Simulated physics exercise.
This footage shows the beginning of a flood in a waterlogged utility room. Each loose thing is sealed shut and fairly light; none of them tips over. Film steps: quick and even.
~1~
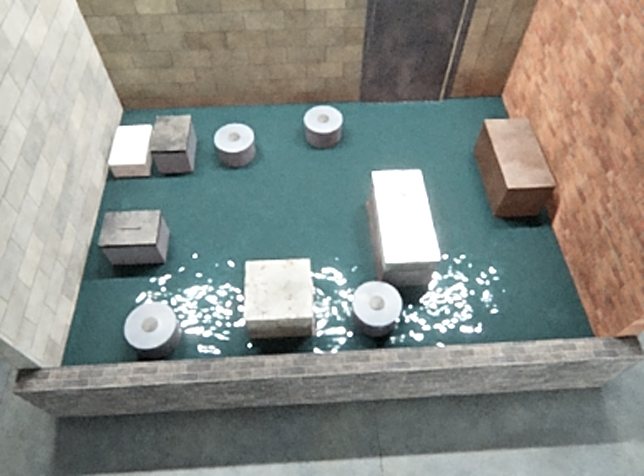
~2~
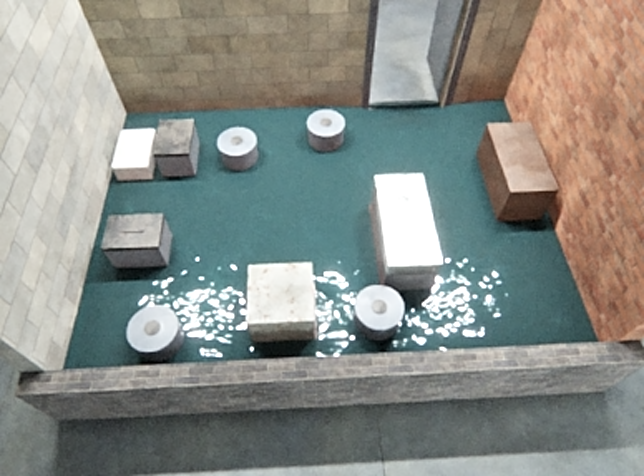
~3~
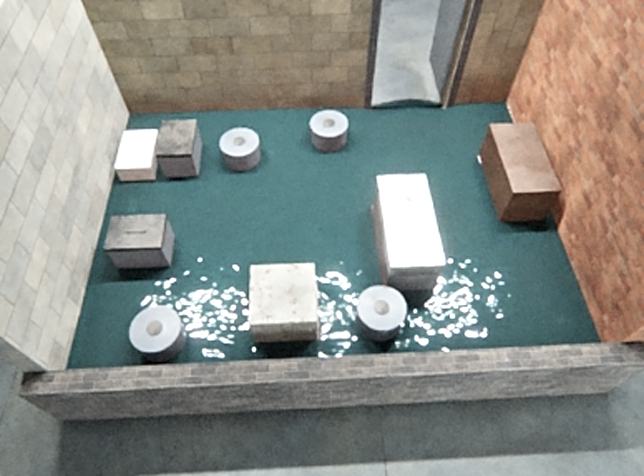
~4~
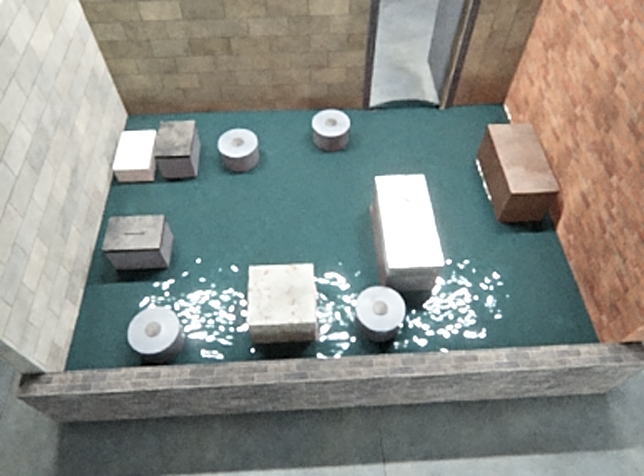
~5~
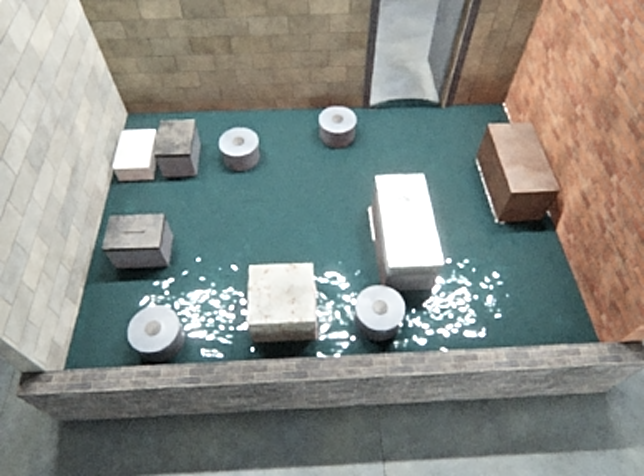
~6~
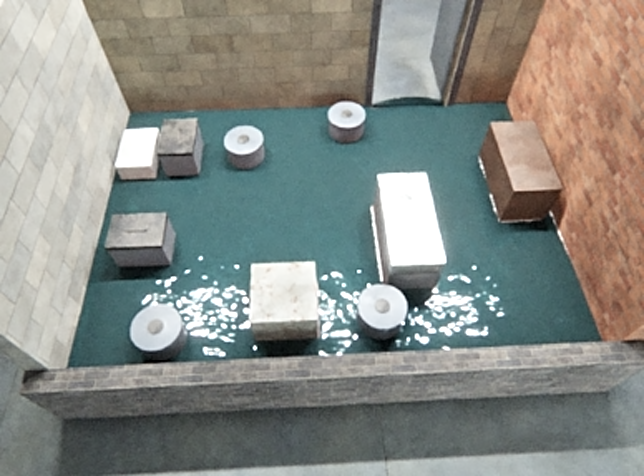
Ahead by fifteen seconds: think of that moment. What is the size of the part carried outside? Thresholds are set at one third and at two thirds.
I would say fewer than one third.
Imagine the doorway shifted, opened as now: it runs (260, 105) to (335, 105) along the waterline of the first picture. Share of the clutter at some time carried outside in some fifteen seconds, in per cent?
I make it 40 per cent.
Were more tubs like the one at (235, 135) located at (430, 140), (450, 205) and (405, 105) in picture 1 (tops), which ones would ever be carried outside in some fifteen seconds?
In turn: Washed out, carried outside, through.
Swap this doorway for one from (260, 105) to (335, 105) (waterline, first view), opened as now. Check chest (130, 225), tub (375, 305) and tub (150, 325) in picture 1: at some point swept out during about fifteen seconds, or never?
Retained, retained and retained.
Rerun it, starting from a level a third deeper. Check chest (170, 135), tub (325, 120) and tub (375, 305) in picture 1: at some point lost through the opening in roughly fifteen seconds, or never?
Taking them in order: Remains in the room; leaves the room; remains in the room.
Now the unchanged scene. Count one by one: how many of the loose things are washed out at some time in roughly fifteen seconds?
So that is 2.
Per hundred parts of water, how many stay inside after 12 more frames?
Estimate: Near 78 in a hundred.
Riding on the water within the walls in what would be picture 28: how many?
So that is 5.
A moment on, 0 of 7 are out; 7 afloat.
Next, 1 of 7 are out; 6 afloat.
Later, 2 of 7 are out; 5 afloat.
In the end, 2 of 7 are out; 5 afloat.
